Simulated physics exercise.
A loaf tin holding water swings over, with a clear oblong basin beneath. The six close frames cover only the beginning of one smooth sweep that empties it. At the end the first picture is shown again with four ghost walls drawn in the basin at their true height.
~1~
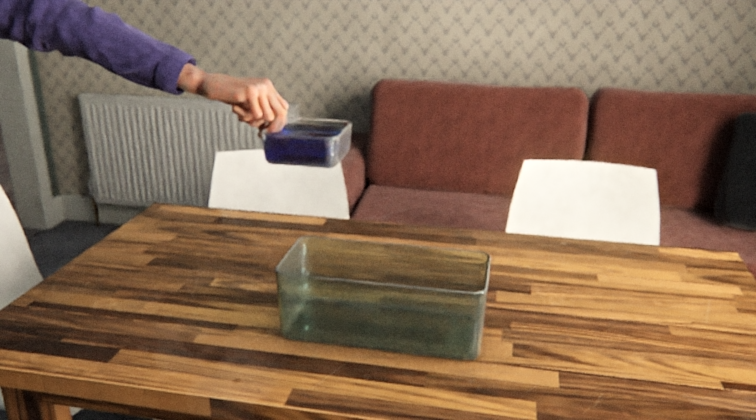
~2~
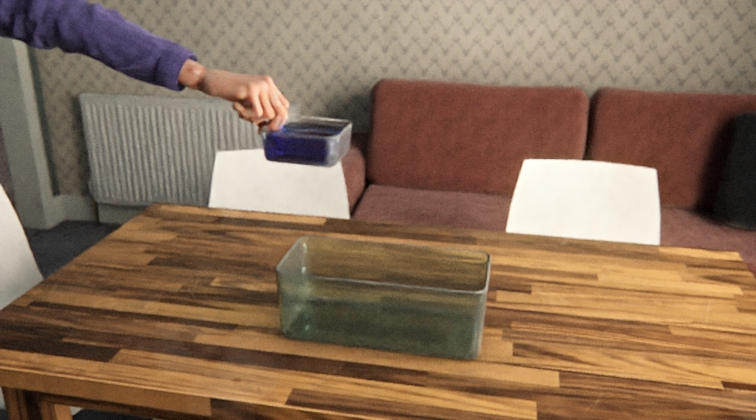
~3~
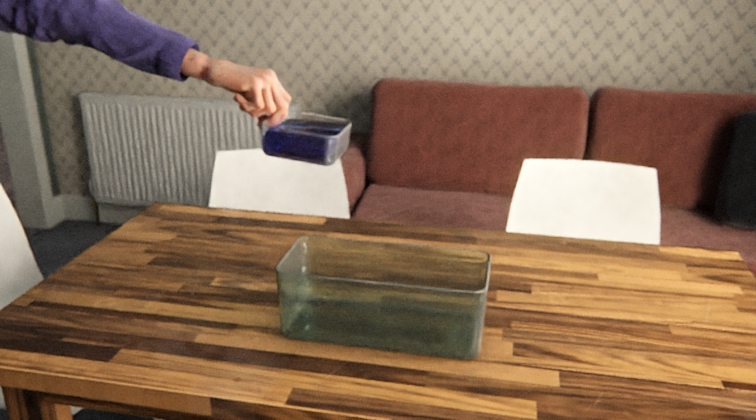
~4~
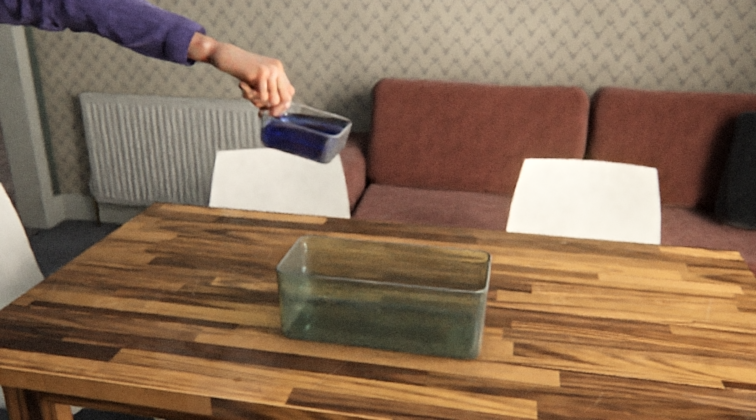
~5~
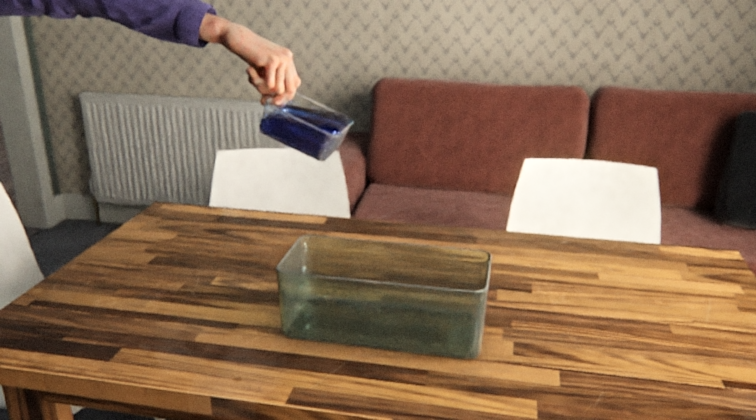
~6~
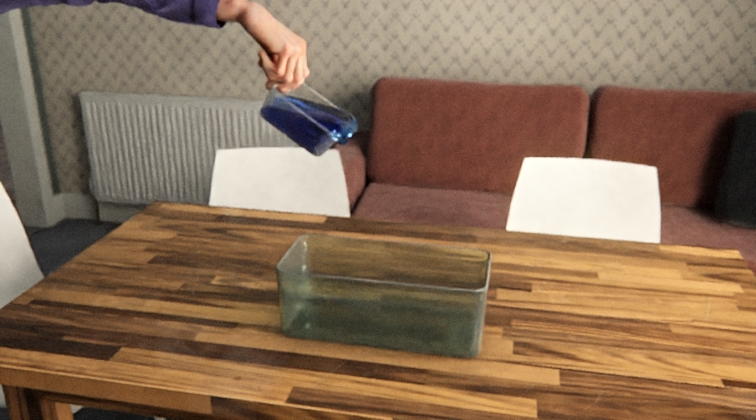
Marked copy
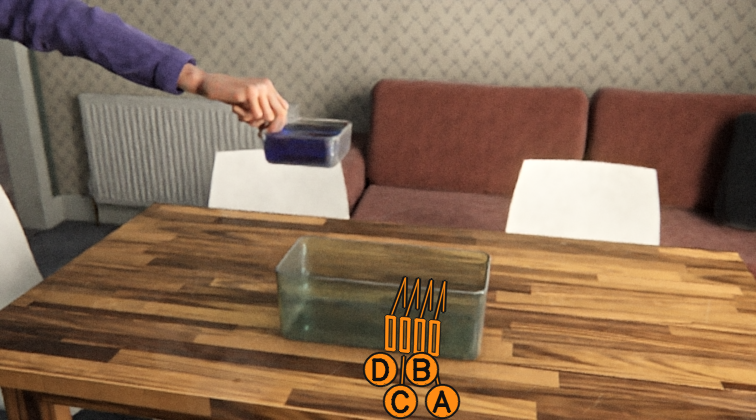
A hand in a purple sleeve held a small clear container of blue liquid above a larger glass basin on a wooden table, then tilted it steadily rightward until the liquid reached over its lip.
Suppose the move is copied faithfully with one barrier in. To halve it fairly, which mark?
Best: B.
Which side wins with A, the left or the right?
The left side.
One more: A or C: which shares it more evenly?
That would be C.
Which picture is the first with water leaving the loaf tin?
Picture 5.
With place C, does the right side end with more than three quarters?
No.
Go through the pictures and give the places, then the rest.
Upright, lip at (344, 129); basin from (282, 334) to (480, 358); nothing has left yet.
Upright, lip at (344, 129); nothing has left yet.
Tipped about 6°, lip at (344, 128); nothing has left yet.
Tipped about 14°, lip at (344, 128); nothing has left yet.
Tipped about 23°, lip at (344, 128); water is over the lip, down to (344, 128).
Tipped about 34°, lip at (344, 127); water is over the lip, down to (348, 137).
On the marked copy, A at (432, 360); B at (418, 358); C at (403, 356); D at (389, 354).
For place A, about 84 % ends left of the wall and 13 % right of it; 3 % is lost outside.
For place B, about 48 % ends left of the wall and 47 % right of it; 5 % is lost outside.
For place C, about 32 % ends left of the wall and 63 % right of it; 5 % is lost outside.
For place D, about 21 % ends left of the wall and 75 % right of it; 4 % is lost outside.
